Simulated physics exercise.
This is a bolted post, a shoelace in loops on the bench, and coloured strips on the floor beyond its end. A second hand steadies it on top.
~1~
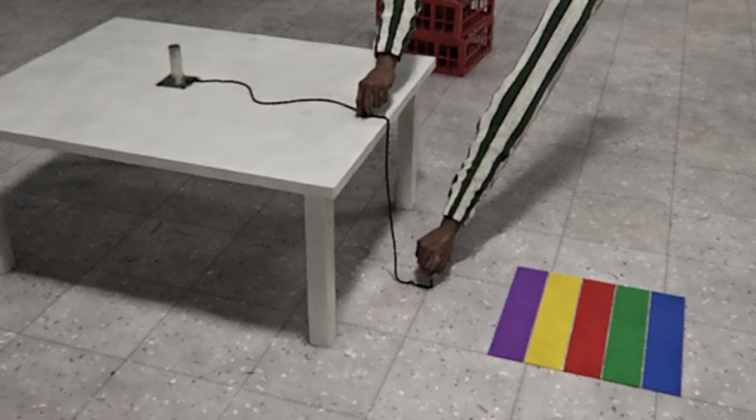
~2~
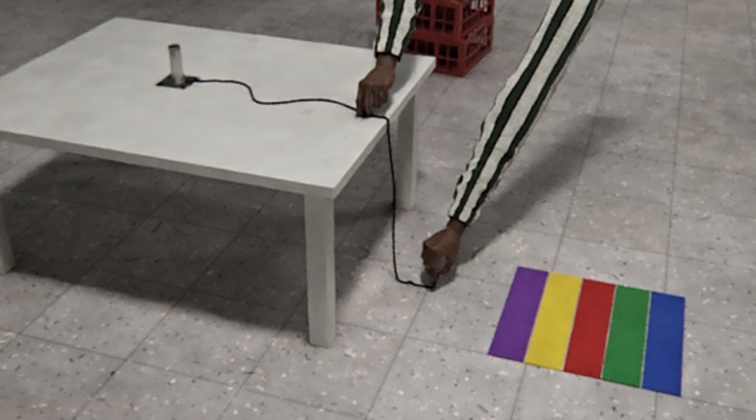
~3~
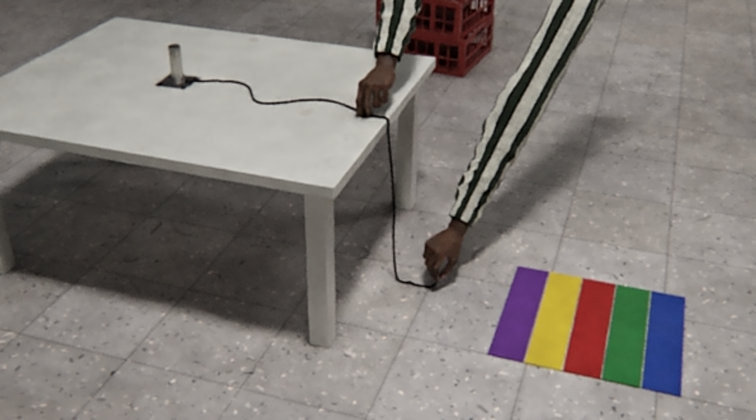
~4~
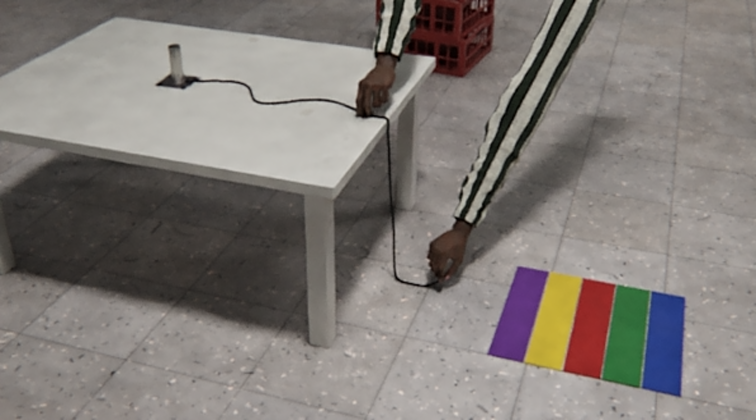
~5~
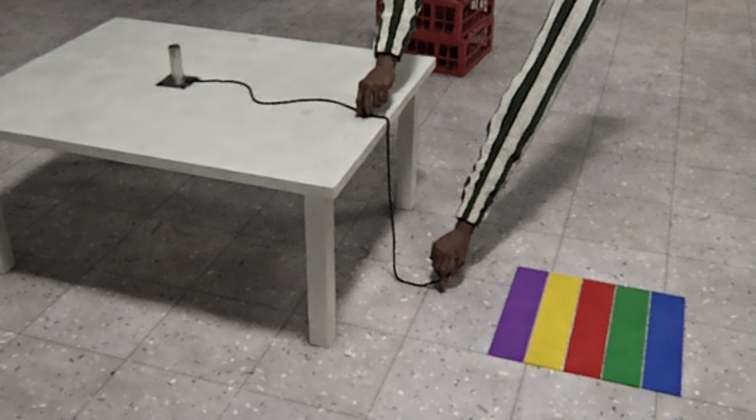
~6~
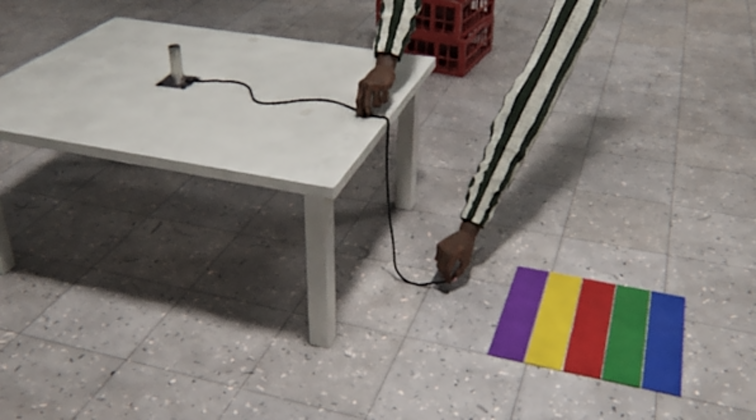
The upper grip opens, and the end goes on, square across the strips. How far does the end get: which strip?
It halts on the red strip.
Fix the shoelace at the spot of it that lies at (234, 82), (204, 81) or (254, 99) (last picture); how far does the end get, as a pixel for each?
The places are (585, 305), (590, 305) and (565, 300).
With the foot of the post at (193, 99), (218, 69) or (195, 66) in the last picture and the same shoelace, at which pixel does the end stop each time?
Near (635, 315), (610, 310) and (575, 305).
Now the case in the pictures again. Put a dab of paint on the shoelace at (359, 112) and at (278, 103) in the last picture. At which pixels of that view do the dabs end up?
About (391, 122), and the other about (305, 102).
Soon after, end near (515, 292); over purple.
Then, end near (563, 302); over yellow.
At full stretch, end near (592, 307); over red. Over red.
